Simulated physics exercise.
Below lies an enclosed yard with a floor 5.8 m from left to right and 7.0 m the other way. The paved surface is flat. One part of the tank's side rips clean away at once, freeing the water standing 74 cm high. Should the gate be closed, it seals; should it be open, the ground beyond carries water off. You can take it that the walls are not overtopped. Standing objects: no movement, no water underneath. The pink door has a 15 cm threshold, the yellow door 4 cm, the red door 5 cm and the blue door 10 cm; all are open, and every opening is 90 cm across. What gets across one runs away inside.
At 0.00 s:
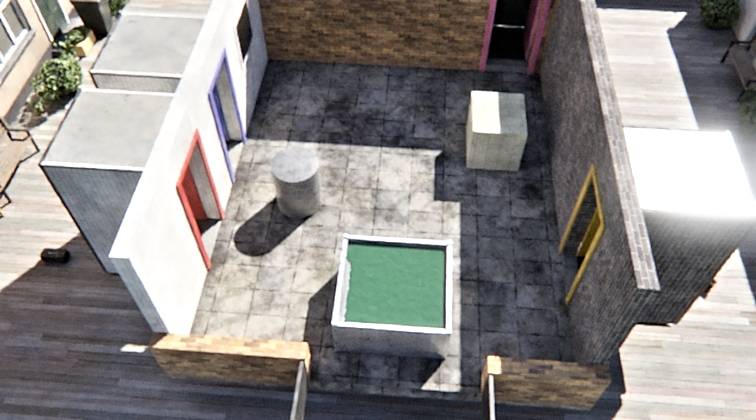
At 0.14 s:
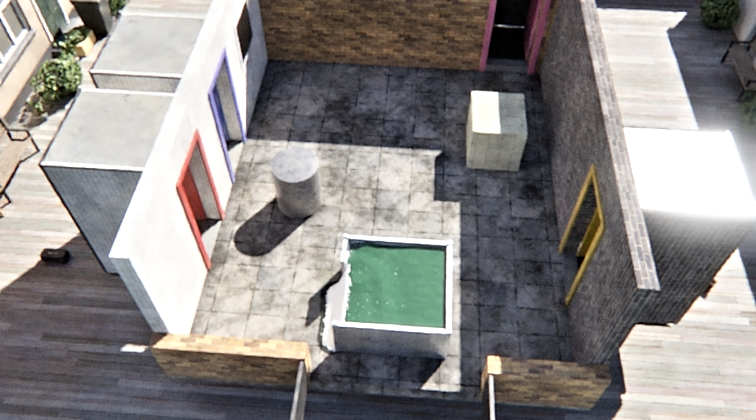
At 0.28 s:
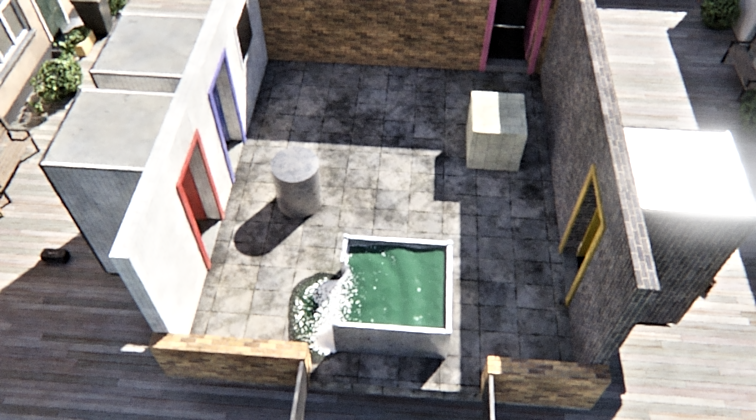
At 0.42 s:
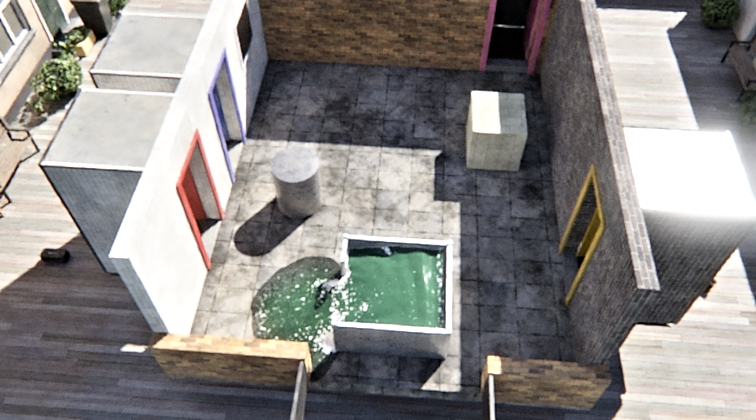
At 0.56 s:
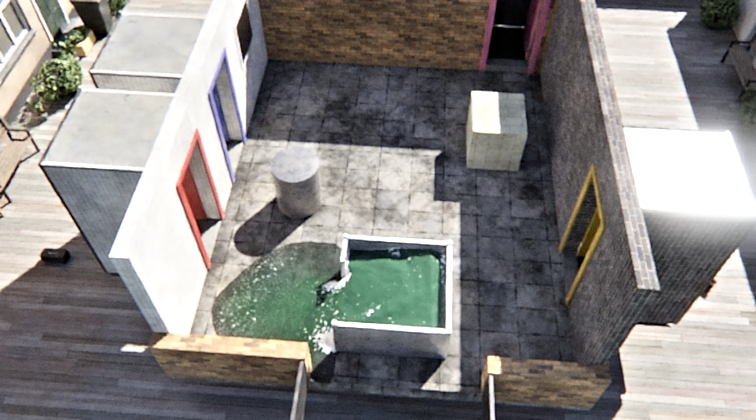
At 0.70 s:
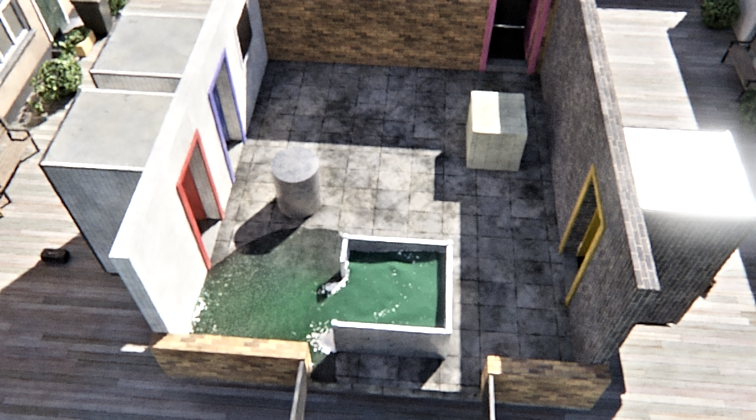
Green water pouring from the broken left side of a square tank, spreading across a paved yard toward the red door.
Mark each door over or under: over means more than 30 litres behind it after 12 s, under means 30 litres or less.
Pink door under, yellow door under, red door over, blue door under.
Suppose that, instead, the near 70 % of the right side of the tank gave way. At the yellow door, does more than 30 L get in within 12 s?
Relative to that limit, yellow ends up on the high side.
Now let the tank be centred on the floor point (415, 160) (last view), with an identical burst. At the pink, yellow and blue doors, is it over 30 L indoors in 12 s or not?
So the pink door keeps within it, the yellow door keeps within it and the blue door tops the limit.
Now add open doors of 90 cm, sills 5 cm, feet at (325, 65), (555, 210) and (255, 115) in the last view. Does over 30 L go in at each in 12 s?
Note, doorways in listed order: Goes beyond, stays short, stays short.
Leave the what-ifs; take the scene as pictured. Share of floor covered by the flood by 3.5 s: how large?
40 %.
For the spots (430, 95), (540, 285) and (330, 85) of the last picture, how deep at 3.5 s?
About 0, 0 and 3 cm respectively.
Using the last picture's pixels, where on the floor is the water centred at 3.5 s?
Around (296, 254).
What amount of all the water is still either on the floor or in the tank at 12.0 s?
Still there: Roughly 84 %.
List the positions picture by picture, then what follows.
Still water, 74 cm deep, in the tank at (395, 284), in the first frame.
Water pours out at (342, 310) and has run 0.6 m, to (334, 286); typically 9 cm deep outside, 74 cm at the tank's back, in the second frame.
Water pours out at (342, 311) and has run 0.9 m, to (305, 284); typically 12 cm deep outside, 72 cm at the tank's back, in the third frame.
Water pours out at (342, 311) and has run 1.4 m, to (261, 297); typically 9 cm deep outside, 66 cm at the tank's back, in the fourth frame.
The front is at (223, 298), 2.0 m from the gap at (342, 311); 3.4 m2 of floor is under water; 62 cm left at the back of the tank, in the fifth frame.
Water pours out at (342, 311) and has run 2.4 m, to a hidden place; typically 6 cm deep outside, 62 cm at the tank's back, in the sixth frame.
After 1.4 s water covers 15 % of the floor and is deepest (54 cm) near (184, 355); pink door not reached, yellow door not reached, red door 17 cm at the sill, 15 L in, blue door not reached.
After 2.2 s water covers 20 % of the floor and is deepest (37 cm) near (187, 344); pink door not reached, yellow door not reached, red door 16 cm at the sill, 65 L in, blue door 7 cm at the sill, 0 L in.
After 3.5 s water covers 40 % of the floor and is deepest (20 cm) near (269, 350); pink door not reached, yellow door not reached, red door 11 cm at the sill, 105 L in, blue door 12 cm at the sill, 0 L in.
After 7.0 s water covers 75 % of the floor and is deepest (10 cm) near (262, 84); pink door 3 cm at the sill, 0 L in, yellow door 1 cm at the sill, 0 L in, red door 9 cm at the sill, 143 L in, blue door 6 cm at the sill, 3 L in.
After 12.0 s water covers 90 % of the floor and is deepest (8 cm) near (488, 127); pink door 7 cm at the sill, 0 L in, yellow door 4 cm at the sill, 0 L in, red door 4 cm at the sill, 156 L in, blue door 3 cm at the sill, 3 L in.
